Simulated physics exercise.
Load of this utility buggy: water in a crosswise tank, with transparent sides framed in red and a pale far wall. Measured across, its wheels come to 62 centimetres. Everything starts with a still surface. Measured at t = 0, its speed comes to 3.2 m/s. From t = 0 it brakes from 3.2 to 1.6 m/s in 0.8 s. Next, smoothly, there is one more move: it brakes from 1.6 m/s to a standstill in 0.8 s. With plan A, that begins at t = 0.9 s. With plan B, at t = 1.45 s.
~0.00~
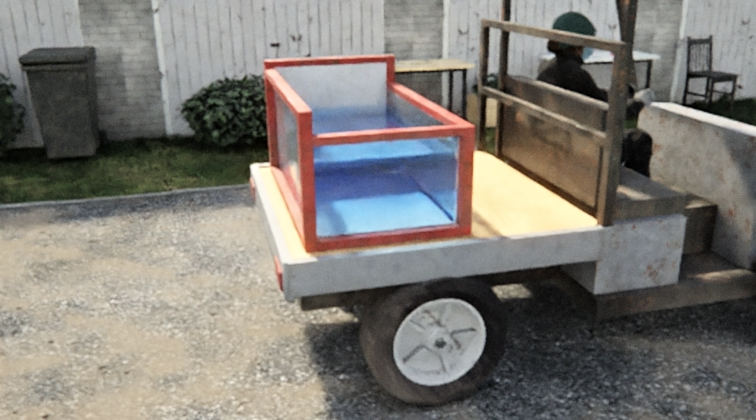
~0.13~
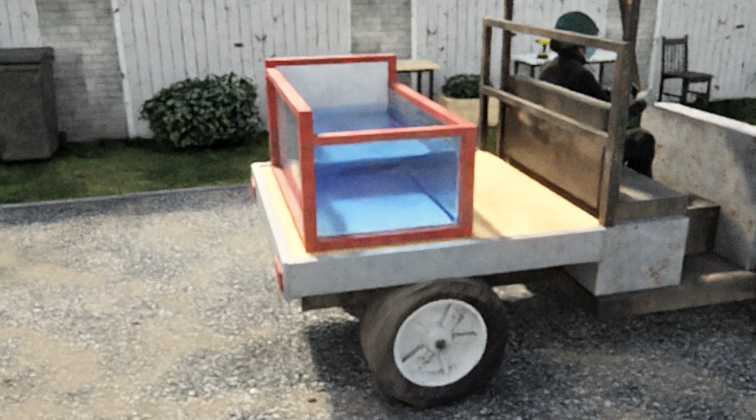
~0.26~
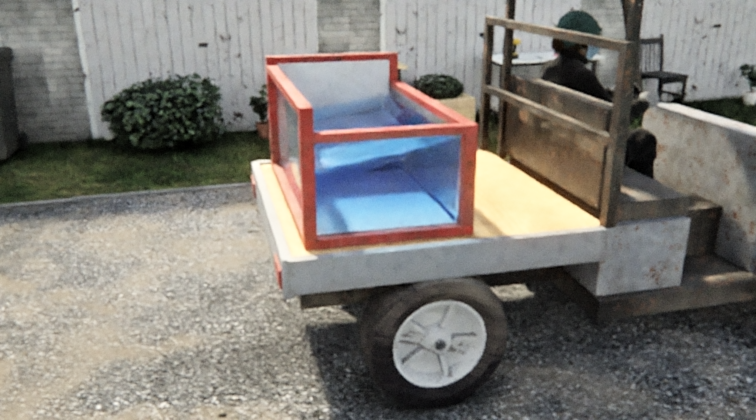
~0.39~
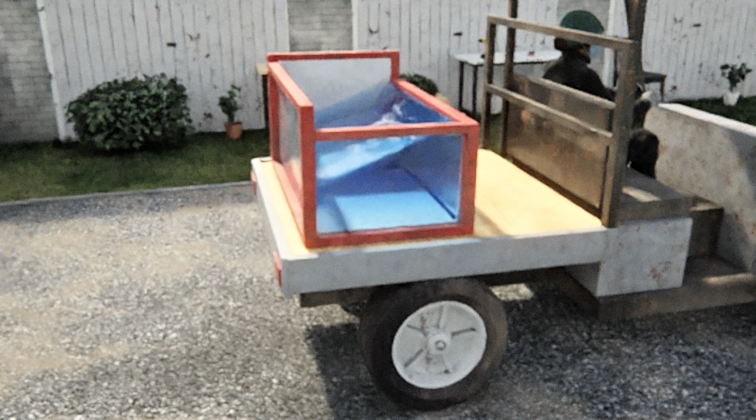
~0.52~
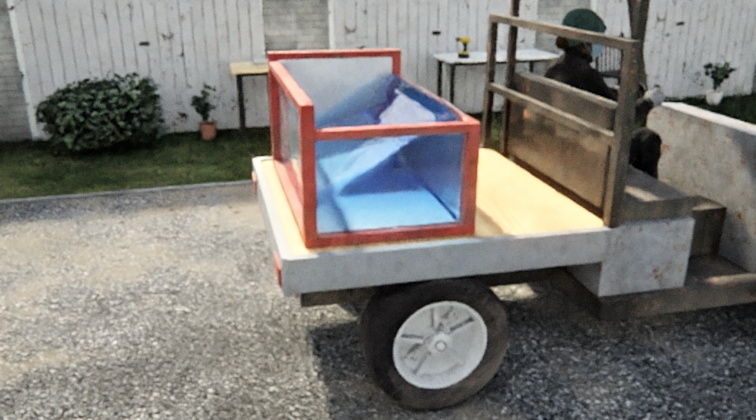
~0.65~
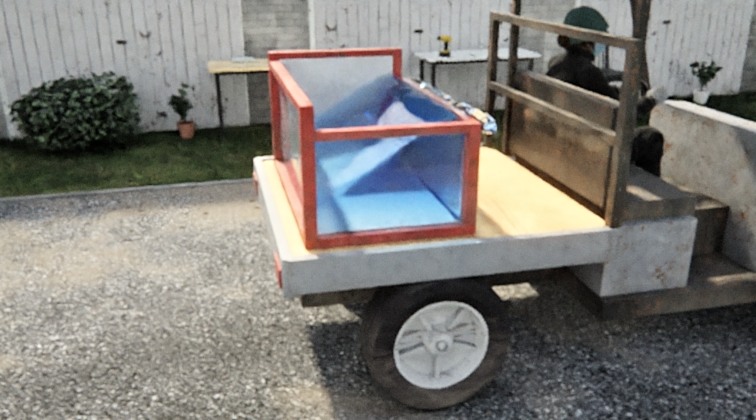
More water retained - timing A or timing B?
Timing B retains more.
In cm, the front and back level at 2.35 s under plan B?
Front: 30 cm; back: 32 cm.
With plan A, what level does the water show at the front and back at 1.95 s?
Front reads 22 centimetres, back reads 40 centimetres.
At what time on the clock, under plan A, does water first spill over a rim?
Around 0.8 seconds.
For plan A, At 1.95 s it stands 40 cm high behind and 21 cm in front; 10 per cent has gone over the front.
For plan A, At 4.68 s 11 per cent has gone over the front, 22 of 205 litres.
For plan B, At 2.35 s it stands 33 cm high behind and 29 cm in front; 4 per cent has gone over the front.
For plan B, At 5.24 s 4 per cent has gone over the front, 8 of 205 litres.
